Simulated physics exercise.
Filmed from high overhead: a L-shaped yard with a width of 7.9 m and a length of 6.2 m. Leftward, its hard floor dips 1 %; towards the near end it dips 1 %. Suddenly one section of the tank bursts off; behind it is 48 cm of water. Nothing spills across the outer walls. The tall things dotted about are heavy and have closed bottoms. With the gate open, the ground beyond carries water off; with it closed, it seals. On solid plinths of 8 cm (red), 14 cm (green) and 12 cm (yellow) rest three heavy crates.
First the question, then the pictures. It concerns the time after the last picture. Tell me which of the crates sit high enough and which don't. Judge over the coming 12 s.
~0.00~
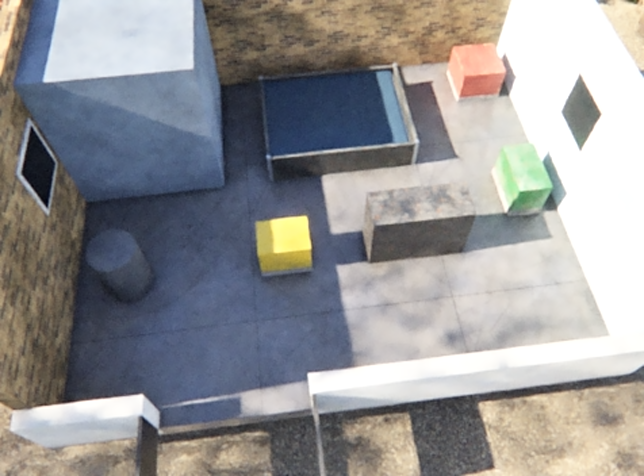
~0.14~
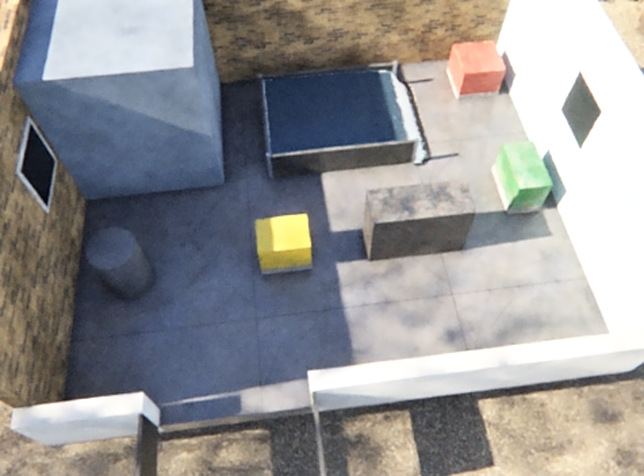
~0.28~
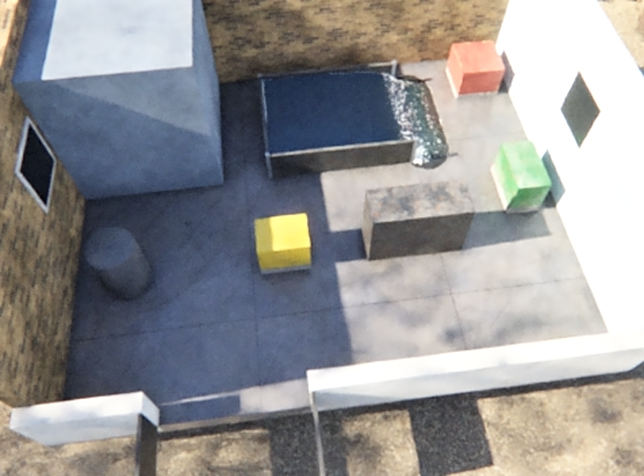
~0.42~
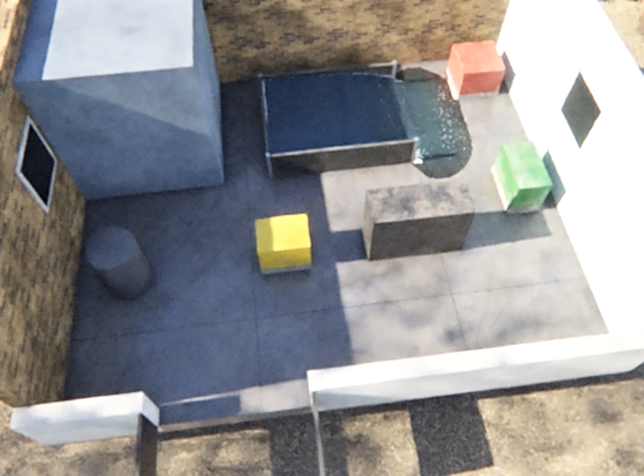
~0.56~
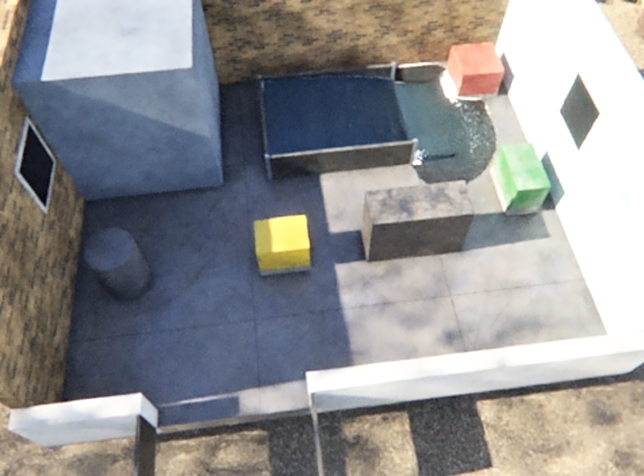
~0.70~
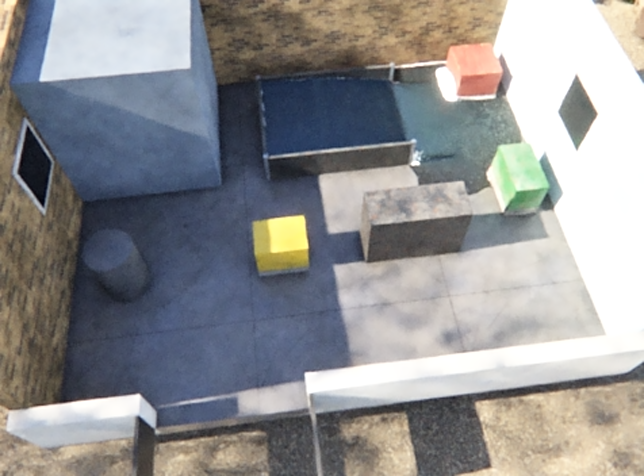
In turn: The red crate sits too low; the green crate sits too low; the yellow crate sits high enough.
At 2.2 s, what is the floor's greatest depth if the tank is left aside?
Max depth: About 32 centimetres.
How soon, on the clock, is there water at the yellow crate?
The yellow one: 5.0 seconds.
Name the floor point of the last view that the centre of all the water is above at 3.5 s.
I'd say somewhere around (424, 141).
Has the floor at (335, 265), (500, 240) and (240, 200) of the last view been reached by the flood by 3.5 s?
Going through the three points: Not yet touched, then awash, then not yet touched.
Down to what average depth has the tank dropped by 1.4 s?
It averages close to 32 centimetres.
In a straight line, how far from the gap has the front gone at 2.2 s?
Distance: Approx. 4.0 m.
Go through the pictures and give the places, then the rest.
The first frame shows the tank at (335, 112) is whole and still, 48 cm deep.
In the second frame, water pours out at (401, 115) and has run 1.0 m, to (402, 84); deepest outside 21 cm, 48 cm at the tank's back.
In the third frame, the front is at (409, 78), 1.2 m from the gap at (400, 117); 1.2 m2 of floor is under water; 48 cm left at the back of the tank.
In the fourth frame, water pours out at (401, 117) and has run 1.4 m, to (456, 167); deepest outside 22 cm, 48 cm at the tank's back.
In the fifth frame, the front is at (492, 146), 1.7 m from the gap at (400, 119); 3.4 m2 of floor is under water; 48 cm left at the back of the tank.
In the sixth frame, water pours out at (398, 120) and has run 2.2 m, to (516, 136); deepest outside 36 cm, 48 cm at the tank's back.
After 1.4 s water covers 15 % of the floor and is deepest (31 cm) near (513, 128); red plinth reached, green plinth reached, yellow plinth not reached.
After 2.2 s water covers 25 % of the floor and is deepest (32 cm) near (500, 145); red plinth reached, green plinth reached, yellow plinth not reached.
After 3.5 s water covers 35 % of the floor and is deepest (30 cm) near (486, 62); red plinth reached, green plinth reached, yellow plinth not reached.
After 7.0 s water covers 85 % of the floor and is deepest (14 cm) near (226, 95); red plinth reached, green plinth reached, yellow plinth reached.
After 12.0 s water covers 95 % of the floor and is deepest (12 cm) near (58, 423); highest at the red plinth 33 cm, highest at the green plinth 30 cm, highest at the yellow plinth 9 cm.
